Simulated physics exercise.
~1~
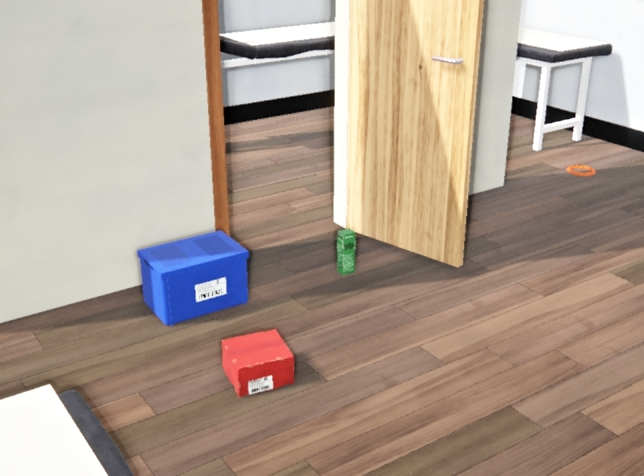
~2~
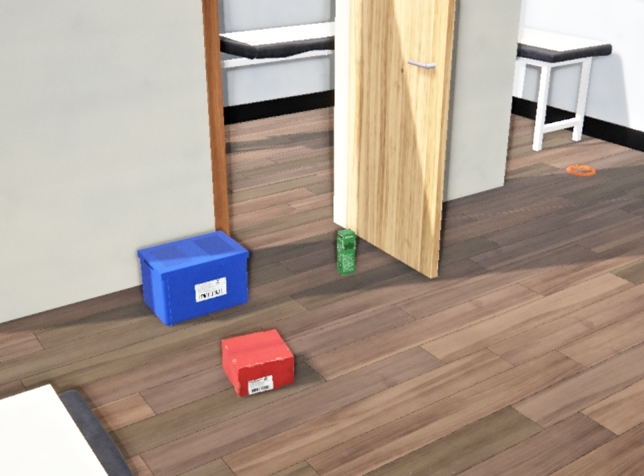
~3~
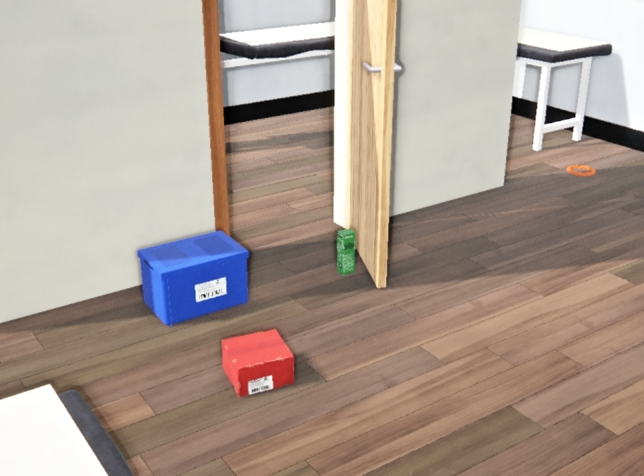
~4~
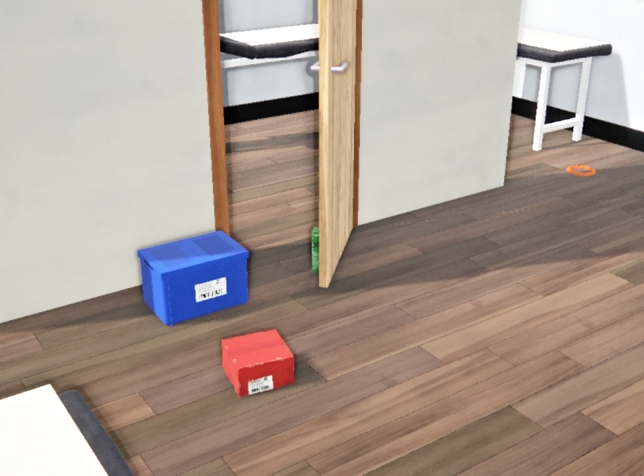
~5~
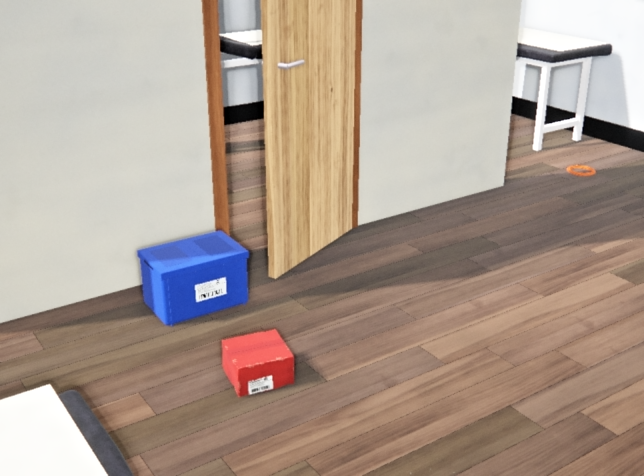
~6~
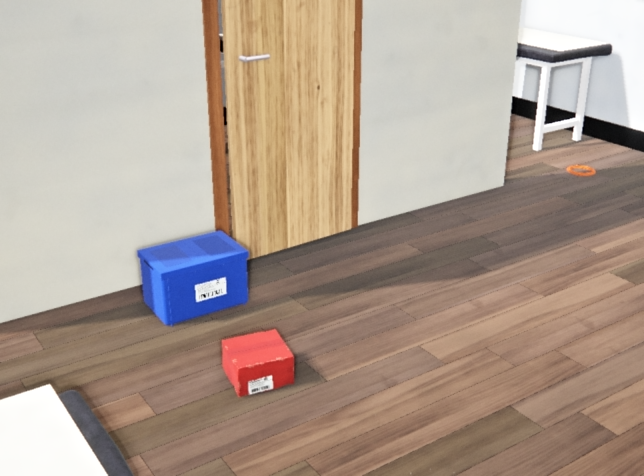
A wooden door standing wide open swung steadily toward its frame, sweeping a small green carton leftward until it was hidden behind the door, while the blue tote and red box stayed put, and it ended almost completely shut.
